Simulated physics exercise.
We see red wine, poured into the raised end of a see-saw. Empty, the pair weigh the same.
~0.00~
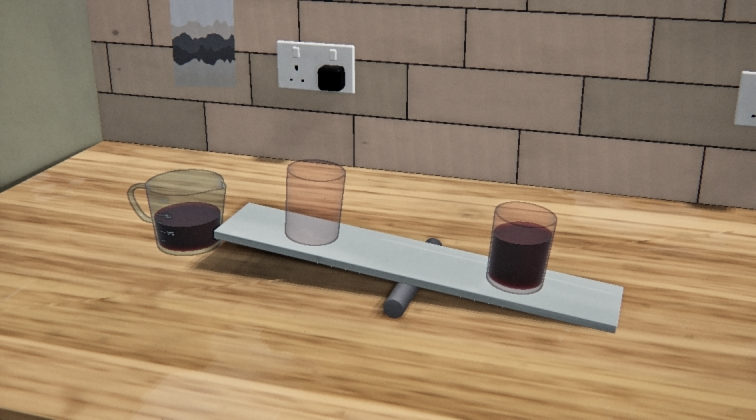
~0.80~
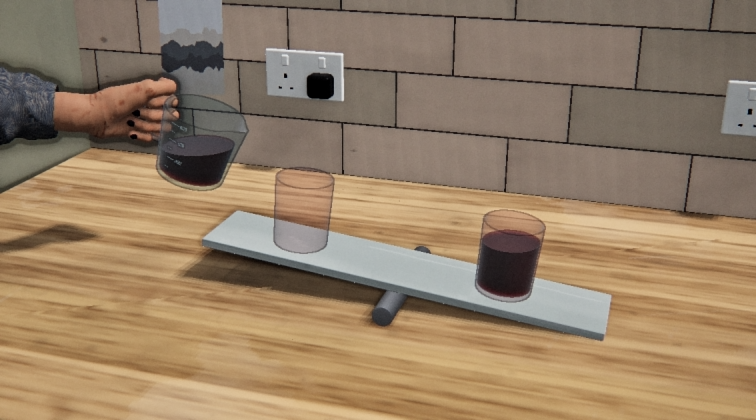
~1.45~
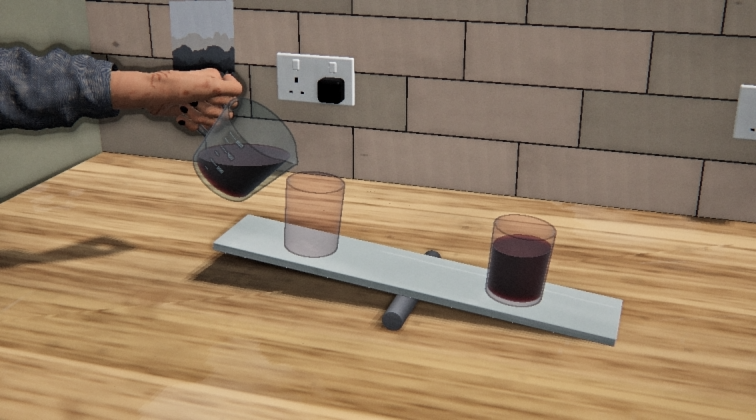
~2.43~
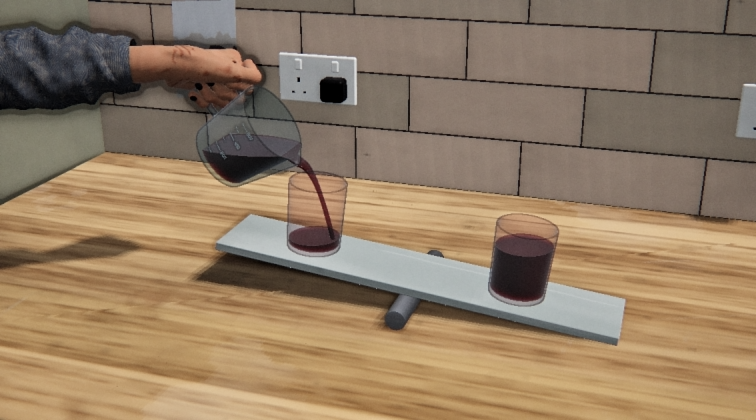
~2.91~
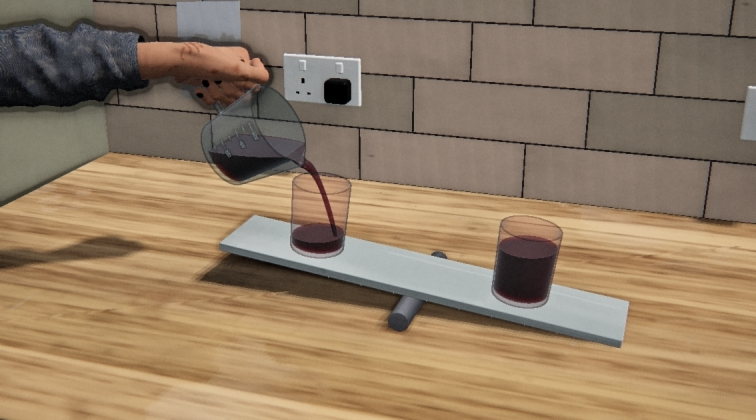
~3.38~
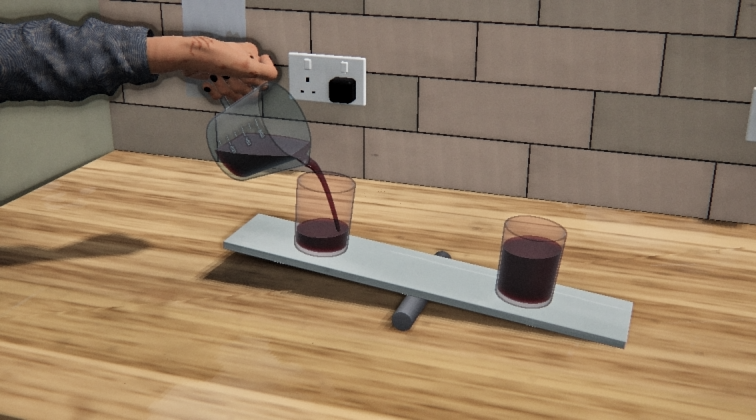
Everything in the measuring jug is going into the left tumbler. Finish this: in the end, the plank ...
In the end, the plank swings down.
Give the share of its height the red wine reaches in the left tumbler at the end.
Roughly 75 per cent of the height.
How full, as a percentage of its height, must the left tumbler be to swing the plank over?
That would be some 55 percent.
After 5.2 s, the left tumbler is about half full; the plank leans as before.
After 6.7 s, the left tumbler is about two thirds full; the plank has swung over, and that end is down.
After 8.5 s, the left tumbler is about three quarters full; the plank has swung over, and that end is down.
